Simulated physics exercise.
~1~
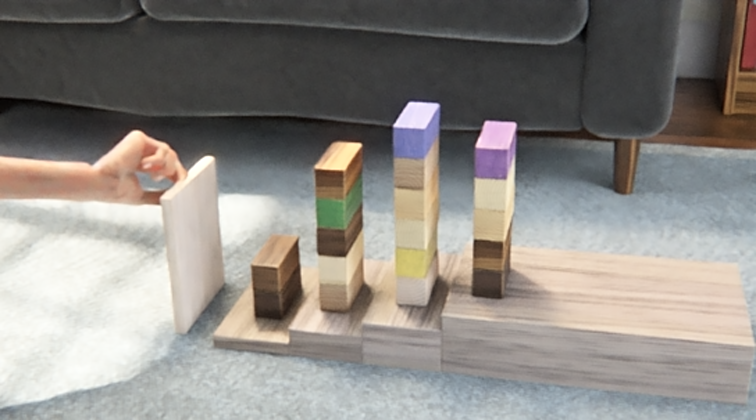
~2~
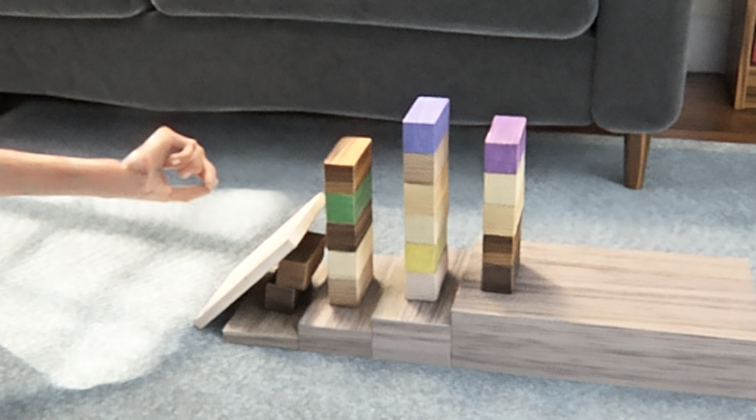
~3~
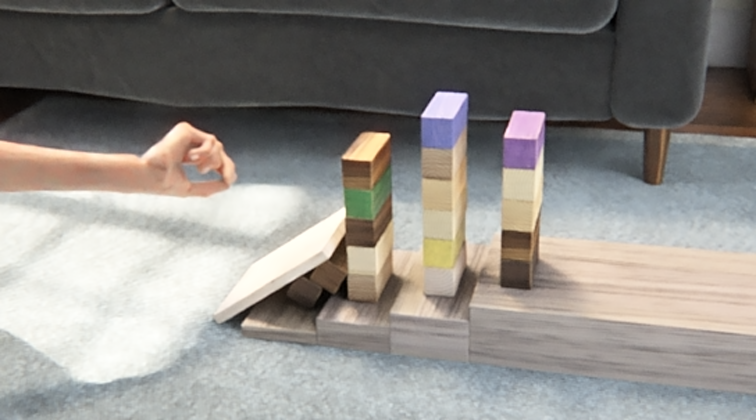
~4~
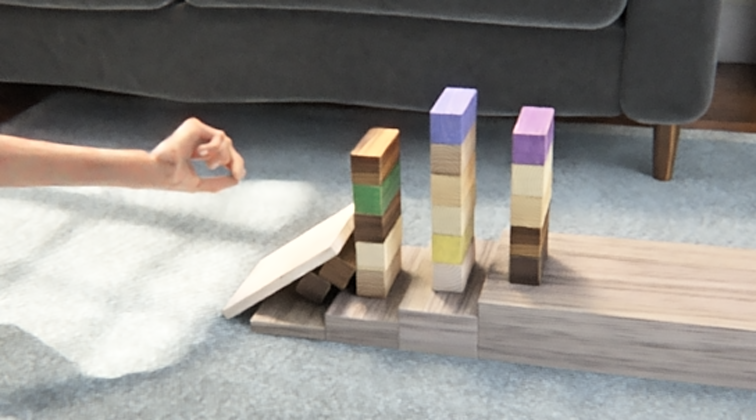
Hand tipping a pale board onto a short block stack, which shifts as the board leans and three taller columns stay standing.
